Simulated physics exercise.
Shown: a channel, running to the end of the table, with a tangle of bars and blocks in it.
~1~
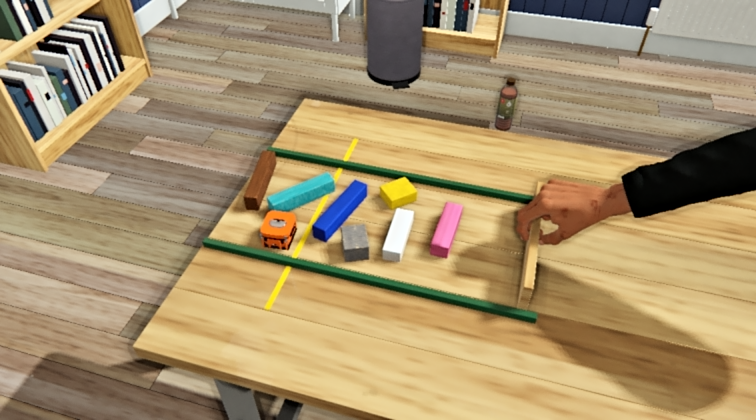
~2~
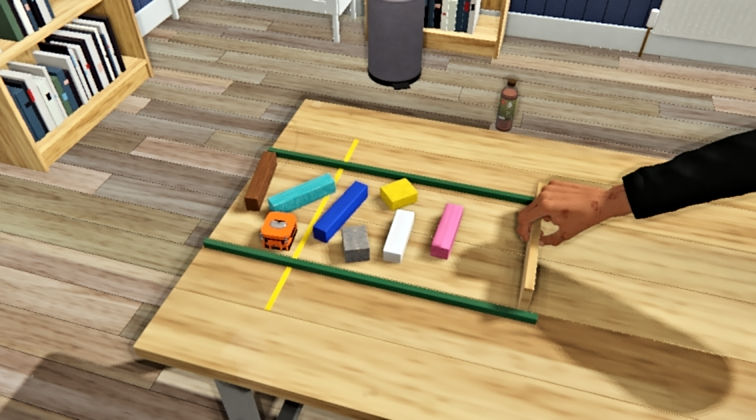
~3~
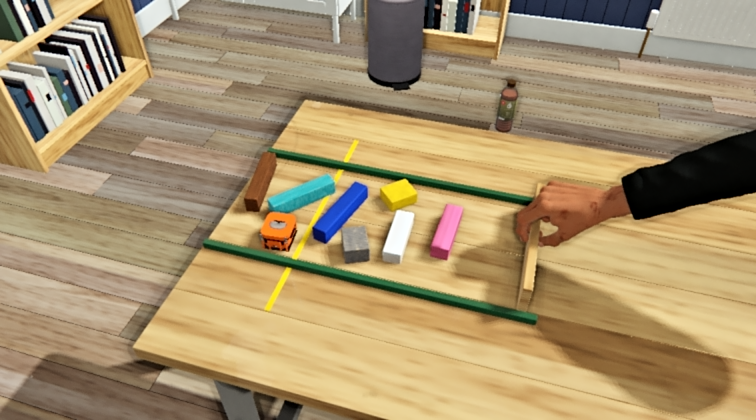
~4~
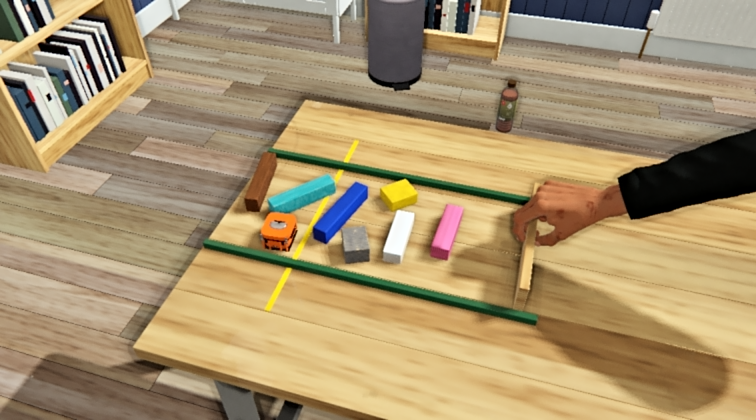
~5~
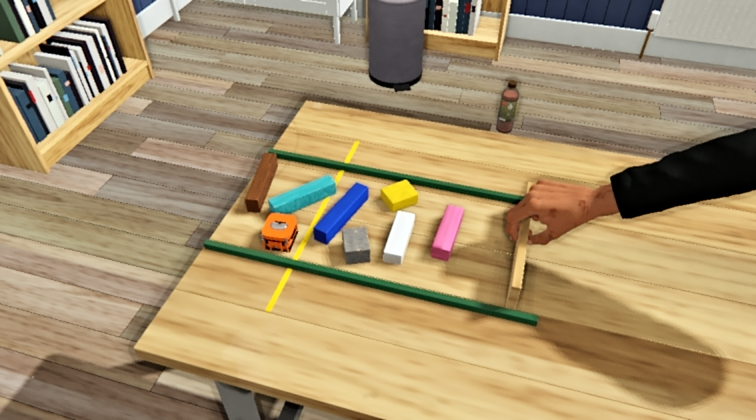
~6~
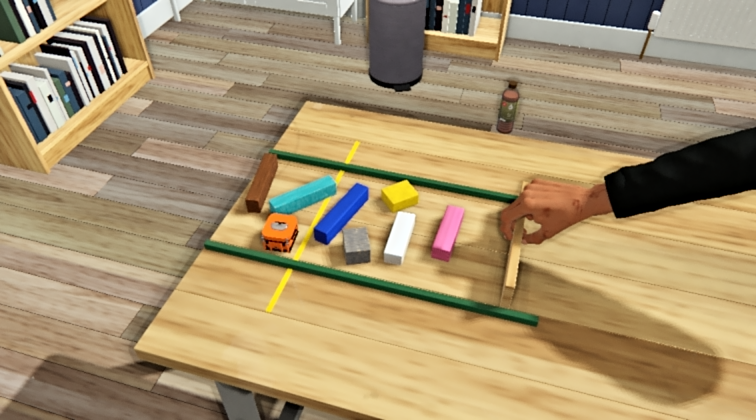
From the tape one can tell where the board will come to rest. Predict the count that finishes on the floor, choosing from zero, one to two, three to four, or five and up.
Nothing at all.
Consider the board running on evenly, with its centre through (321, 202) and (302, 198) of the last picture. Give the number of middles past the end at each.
The counts would come to 0 and 2.
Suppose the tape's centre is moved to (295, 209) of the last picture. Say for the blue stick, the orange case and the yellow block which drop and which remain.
Well, the blue stick stays where it is, the orange case comes off, and the yellow block? It stays where it is.
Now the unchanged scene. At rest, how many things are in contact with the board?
The count in contact is 2.
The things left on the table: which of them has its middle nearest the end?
Brown bar.
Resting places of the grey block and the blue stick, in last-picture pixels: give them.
In the last view, the middles sit near (257, 233) and near (284, 196).
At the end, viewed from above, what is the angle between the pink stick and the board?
It sits some 0° out of line.
A little later, none off yet; brown bar at rest near (263, 182); orange case at rest near (281, 233); turquoise bar at rest near (304, 197).
Next, none off yet; brown bar at rest near (263, 182); orange case moving near (277, 233); turquoise bar at rest near (304, 197).
When it is over, the number that fall off is zero.
